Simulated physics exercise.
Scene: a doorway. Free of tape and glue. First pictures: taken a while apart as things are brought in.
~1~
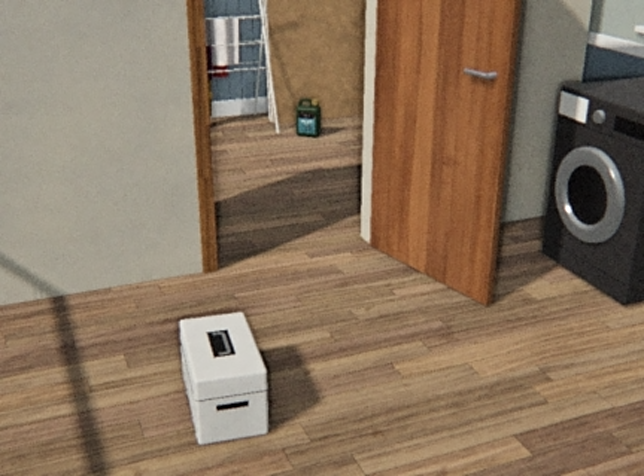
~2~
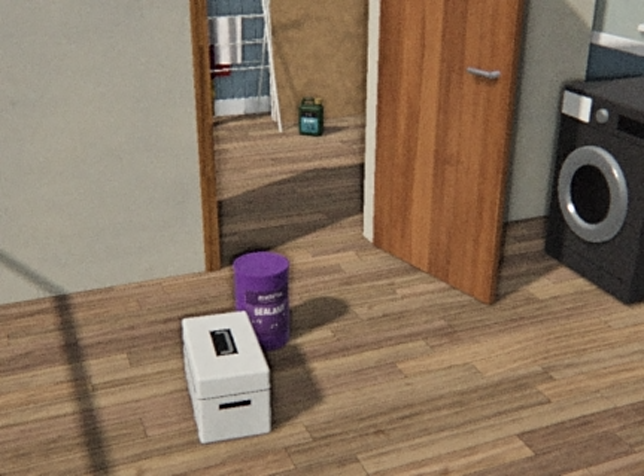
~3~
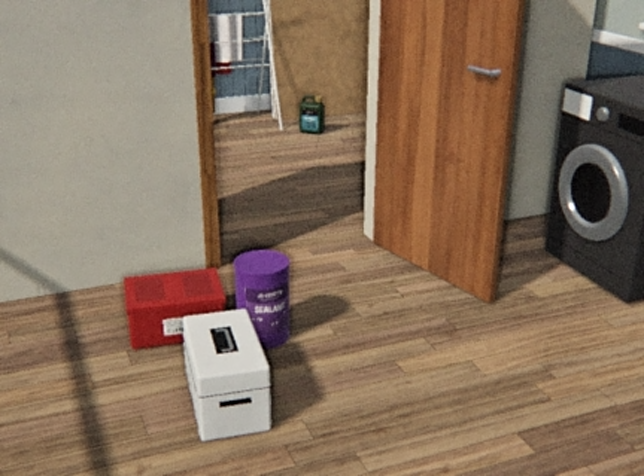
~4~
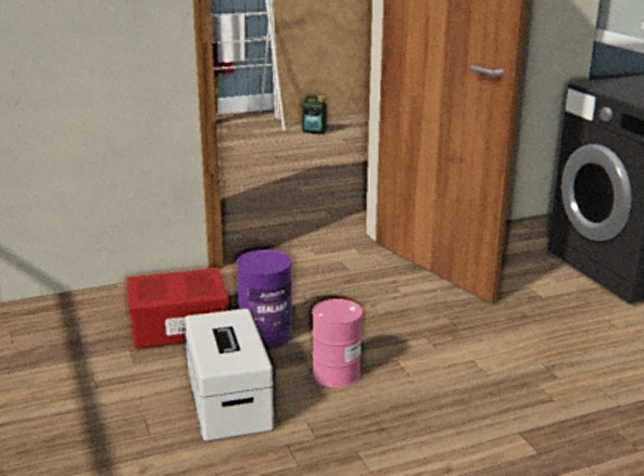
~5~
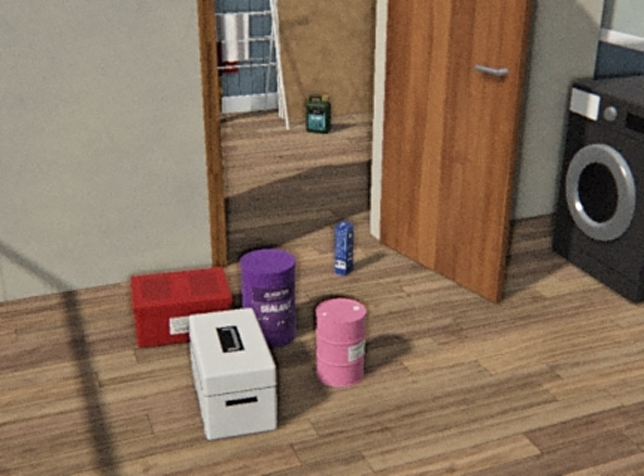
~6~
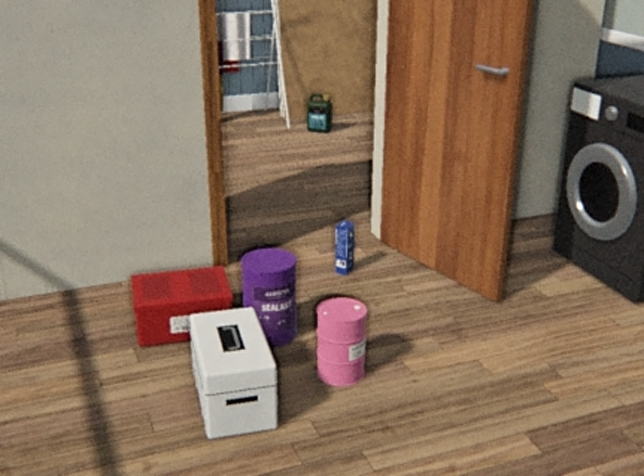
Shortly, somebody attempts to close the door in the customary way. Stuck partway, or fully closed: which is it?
Fully closed.
Then, 0.90 s later than the last frame, open by 73°.
Then, 1.60 s later than the last frame, open by 35°; blue carton moved about its own width near (331, 245).
Then, 1.90 s later than the last frame, open by 19°; blue carton moved well along near (313, 238).
Then, 2.20 s later than the last frame, open by 2°; blue carton moved well along near (301, 230).
When it is over, open by 0°; moved from the start, blue carton; the other 4 as before. End places, in pixels of the last picture, blue carton near (298, 228).
